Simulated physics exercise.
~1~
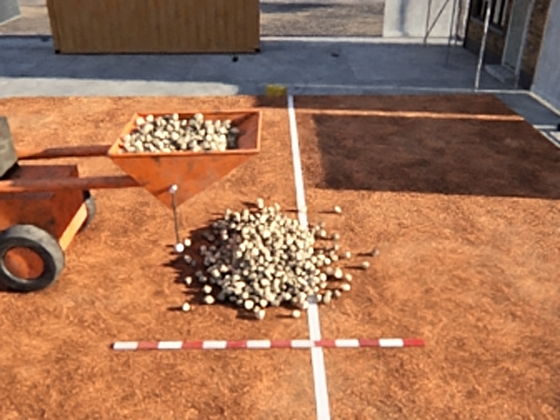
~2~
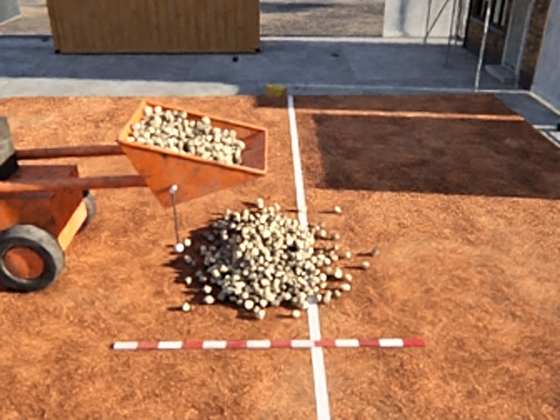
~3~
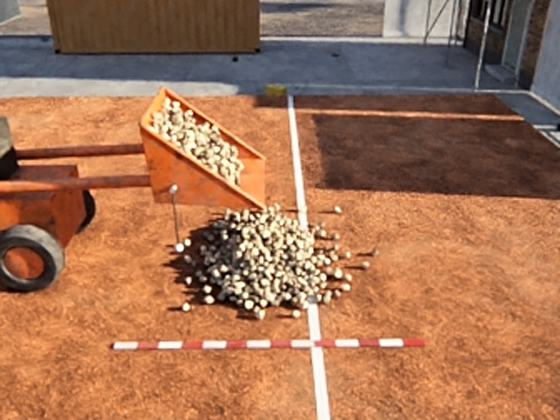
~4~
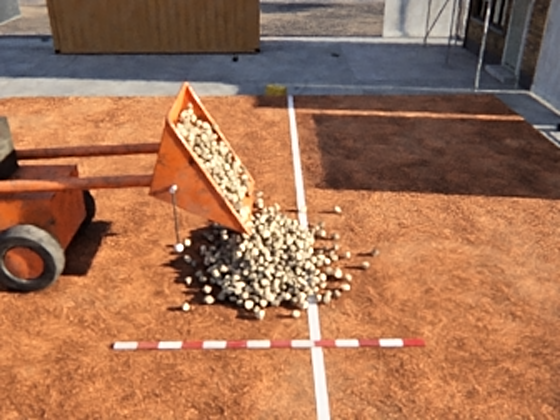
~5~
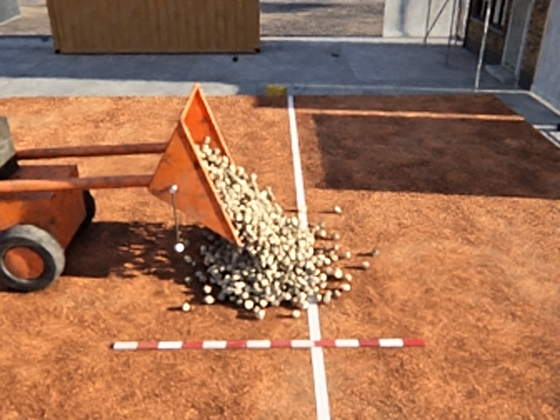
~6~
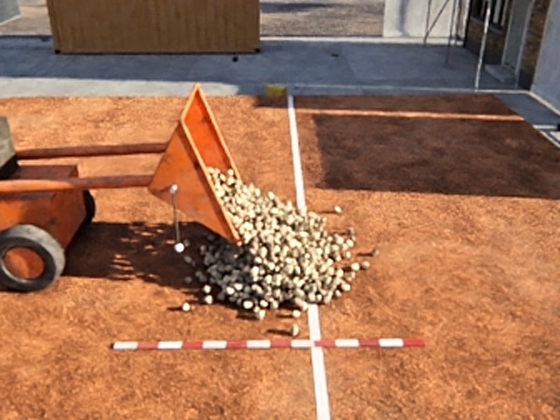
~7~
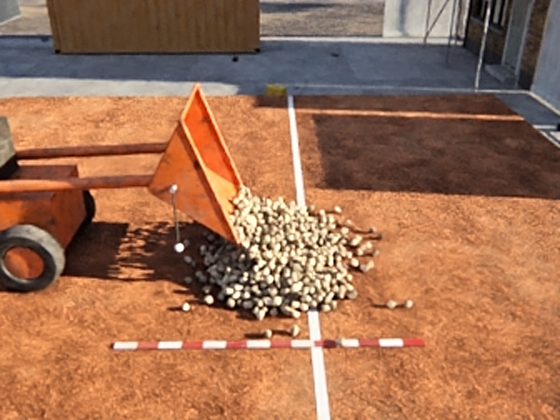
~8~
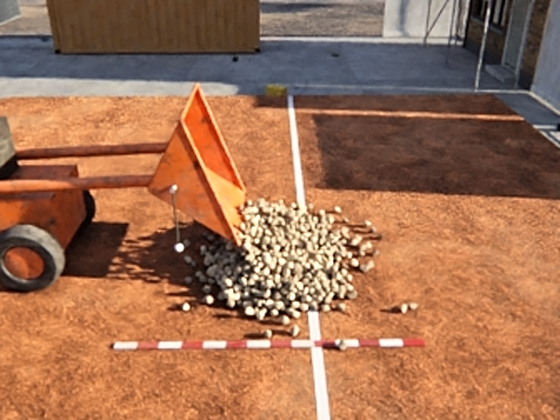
An orange loader tipped its bucket of pale stones onto a loose heap already lying on the reddish ground, and they slid out, widening the pile across the white line until the bucket was empty and a few strays lay to the right.
